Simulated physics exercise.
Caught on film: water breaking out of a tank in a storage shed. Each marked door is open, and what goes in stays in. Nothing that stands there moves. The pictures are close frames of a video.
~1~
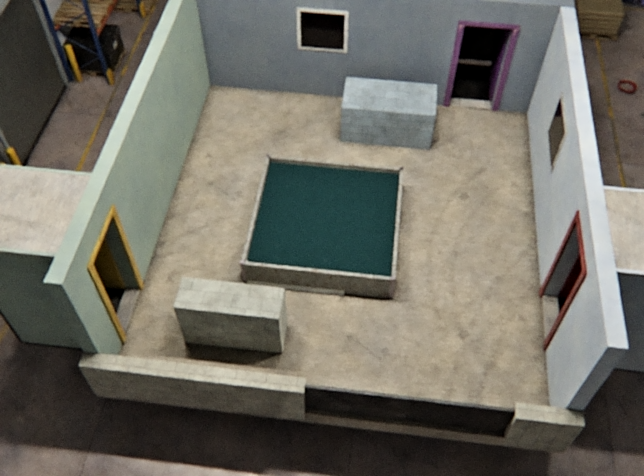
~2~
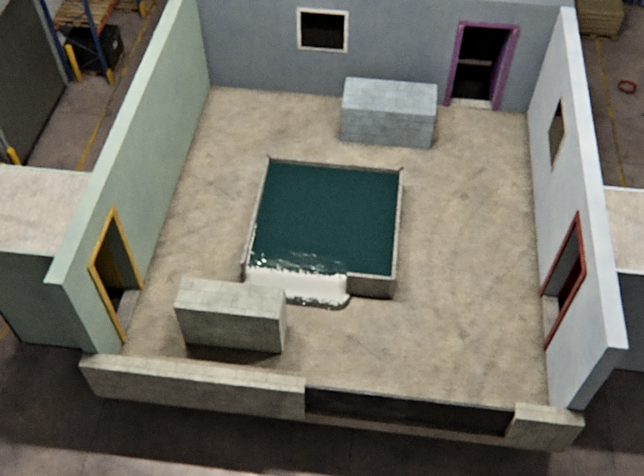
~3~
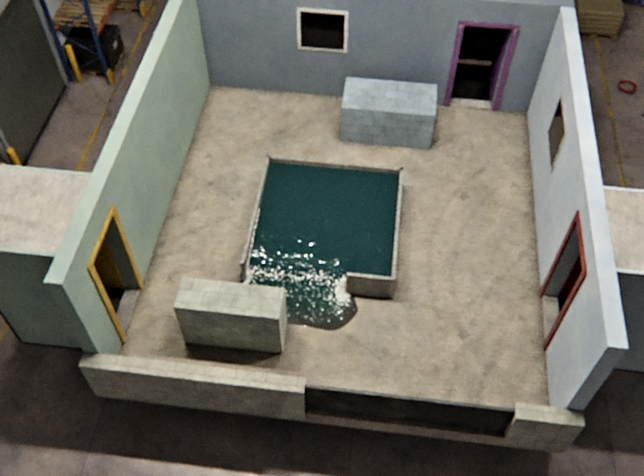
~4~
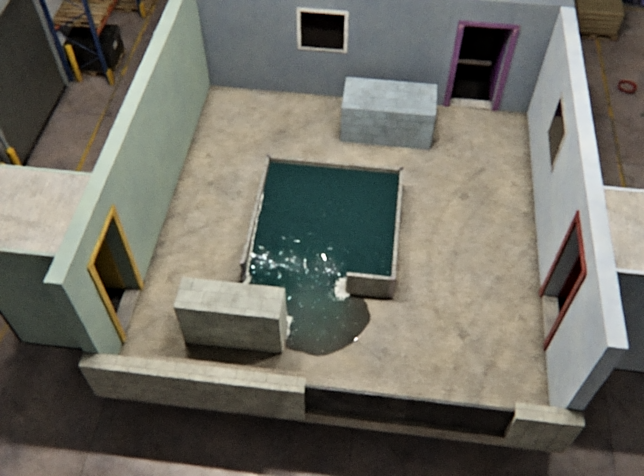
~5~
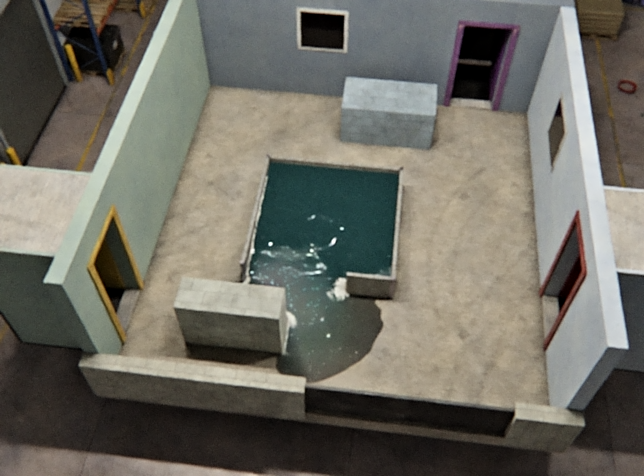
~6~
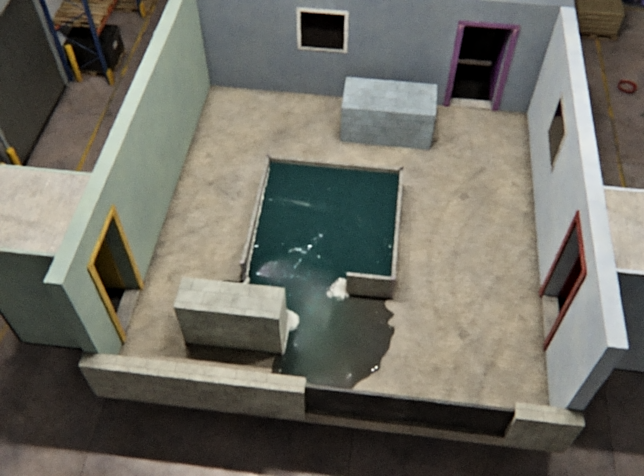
Dark green water breaking through the front of a square tank, foaming at the gap and spreading across the pale floor.
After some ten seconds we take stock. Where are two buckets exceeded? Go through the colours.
In the end: The yellow door takes more than that; the purple door takes more than that; the red door stays under that.
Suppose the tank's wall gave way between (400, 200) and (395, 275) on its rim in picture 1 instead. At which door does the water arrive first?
It is the red-painted one.
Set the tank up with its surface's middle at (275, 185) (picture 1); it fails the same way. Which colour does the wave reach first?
The one in yellow.
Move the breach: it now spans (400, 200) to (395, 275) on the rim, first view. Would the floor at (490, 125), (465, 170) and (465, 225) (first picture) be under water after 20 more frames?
In that order: Awash, wet, under water.
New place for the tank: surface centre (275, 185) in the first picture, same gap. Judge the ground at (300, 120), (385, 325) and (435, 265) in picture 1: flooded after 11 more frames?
In turn: Free of water, covered, free of water.
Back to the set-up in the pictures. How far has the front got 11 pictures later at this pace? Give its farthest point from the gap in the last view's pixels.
At about (531, 425).
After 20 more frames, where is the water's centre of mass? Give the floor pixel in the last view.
At about (311, 279).
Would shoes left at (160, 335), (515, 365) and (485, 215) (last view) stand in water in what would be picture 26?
In that order: Under water, wet, no water.
A moment on, water covers 15 % of the floor; the yellow door wet at the sill, nothing in, the purple door not reached, the red door not reached.
Next, water covers 25 % of the floor; the yellow door over two buckets in, the purple door not reached, the red door not reached.
Then, water covers 45 % of the floor; the yellow door far over two buckets in, the purple door not reached, the red door wet at the sill, nothing in.
Later, water covers 80 % of the floor; the yellow door far over two buckets in, the purple door not reached, the red door under two buckets in.
In the end, water covers 100 % of the floor; the yellow door far over two buckets in, the purple door over two buckets in, the red door under two buckets in.
